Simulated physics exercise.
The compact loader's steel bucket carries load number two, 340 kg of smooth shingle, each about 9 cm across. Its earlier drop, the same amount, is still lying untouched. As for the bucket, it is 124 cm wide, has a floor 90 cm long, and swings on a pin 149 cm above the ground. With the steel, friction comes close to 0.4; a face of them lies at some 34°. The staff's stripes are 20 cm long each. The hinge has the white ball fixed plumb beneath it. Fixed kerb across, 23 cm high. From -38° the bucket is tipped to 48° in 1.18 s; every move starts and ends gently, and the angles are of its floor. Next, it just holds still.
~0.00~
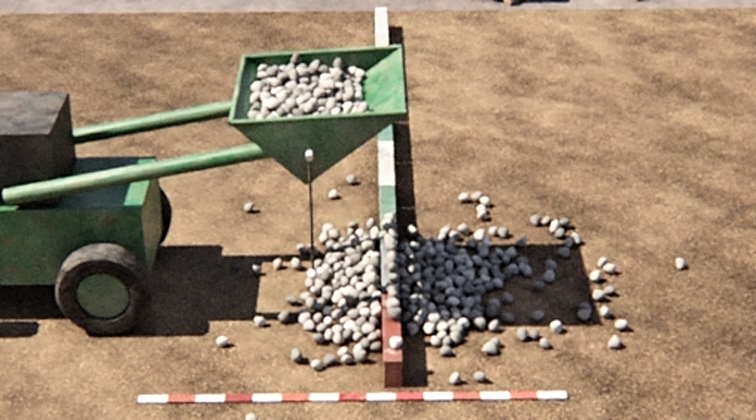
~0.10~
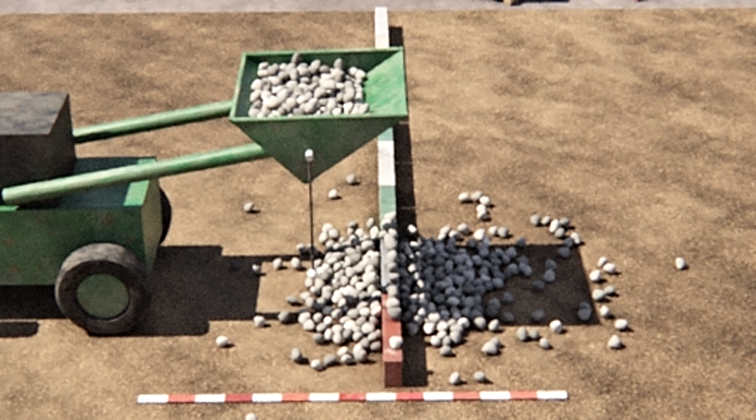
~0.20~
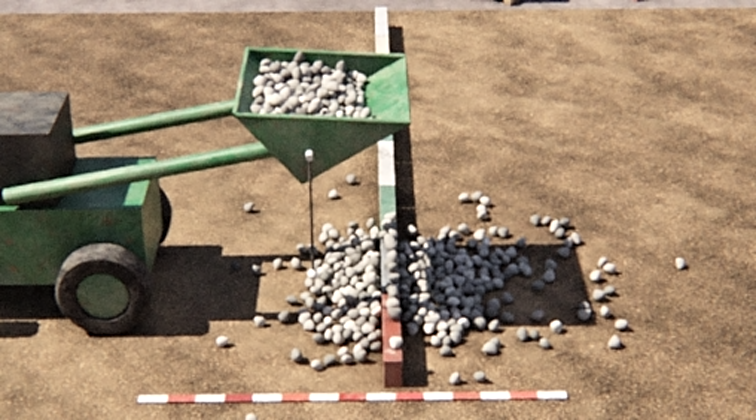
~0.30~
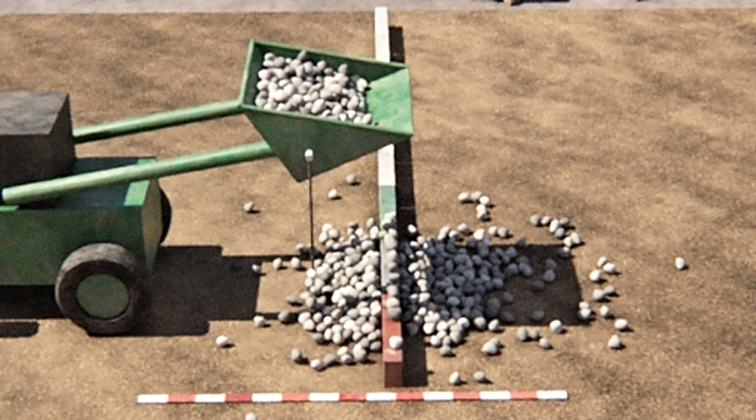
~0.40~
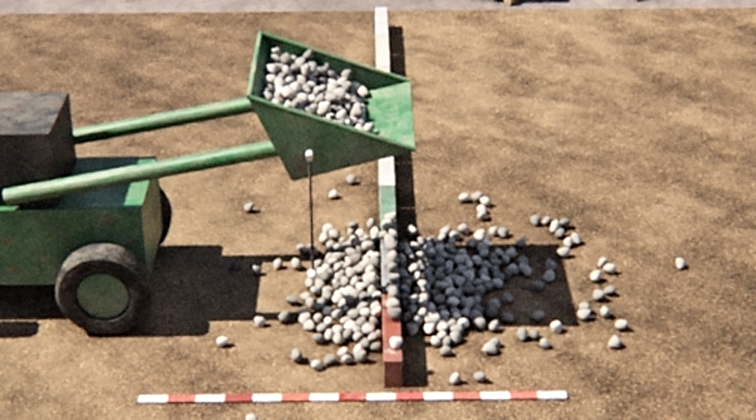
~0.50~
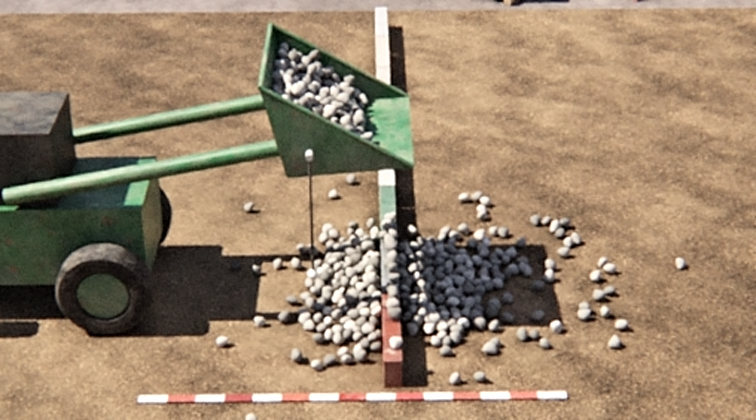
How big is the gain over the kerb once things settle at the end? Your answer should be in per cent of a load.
The gain is about 93 per cent of a load.
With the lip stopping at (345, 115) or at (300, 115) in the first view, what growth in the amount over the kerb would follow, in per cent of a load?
About 15 per cent for the first, 0 per cent for the second.
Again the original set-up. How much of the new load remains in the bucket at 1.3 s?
About 30 percent is still in there.
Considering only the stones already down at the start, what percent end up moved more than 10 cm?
Close to 30 in a hundred of them.
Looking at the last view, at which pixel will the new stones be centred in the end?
Their centre rests close to (449, 277).
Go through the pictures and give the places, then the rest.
Lip at (406, 112), floor tilted -38°, highest stones at (303, 77). The earlier load is highest near (391, 269), 28 cm above ground level, 50 % on this side of the kerb, 49 % over the kerb, in the first picture.
The bucket is at -36°, its lip at (407, 115); the top of the load is at (293, 73); the stones move at 0.1 m/s on average, in the second picture.
Lip at (411, 123), floor tilted -31°, highest stones at (285, 72); the stones move at 0.2 m/s on average, in the third picture.
The bucket is at -24°, its lip at (414, 134); the top of the load is at (278, 66); the stones move at 0.3 m/s on average, in the fourth picture.
Lip at (415, 150), floor tilted -15°, highest stones at (280, 65); the stones move at 0.4 m/s on average, in the fifth picture.
The bucket is at -5°, its lip at (414, 167); the top of the load is at (285, 61); the stones move at 0.4 m/s on average, in the sixth picture.
After 0.9 s the floor is at 34°; in per cent of one load, 100 in the bucket, 50 on this side of the kerb, 49 over the kerb; the foremost stones are at (618, 292).
After 1.3 s the floor is at 48°; in per cent of one load, 31 in the bucket, 79 on this side of the kerb, 90 over the kerb; the foremost stones are at (618, 292).
After 1.6 s the floor is at 48°; in per cent of one load, 0 in the bucket, 60 on this side of the kerb, 140 over the kerb; the foremost stones are at (618, 292).
After 4.4 s the floor is at 48°; in per cent of one load, 0 in the bucket, 57 on this side of the kerb, 143 over the kerb; the foremost stones are at (642, 293). Net gain over the kerb, 93.
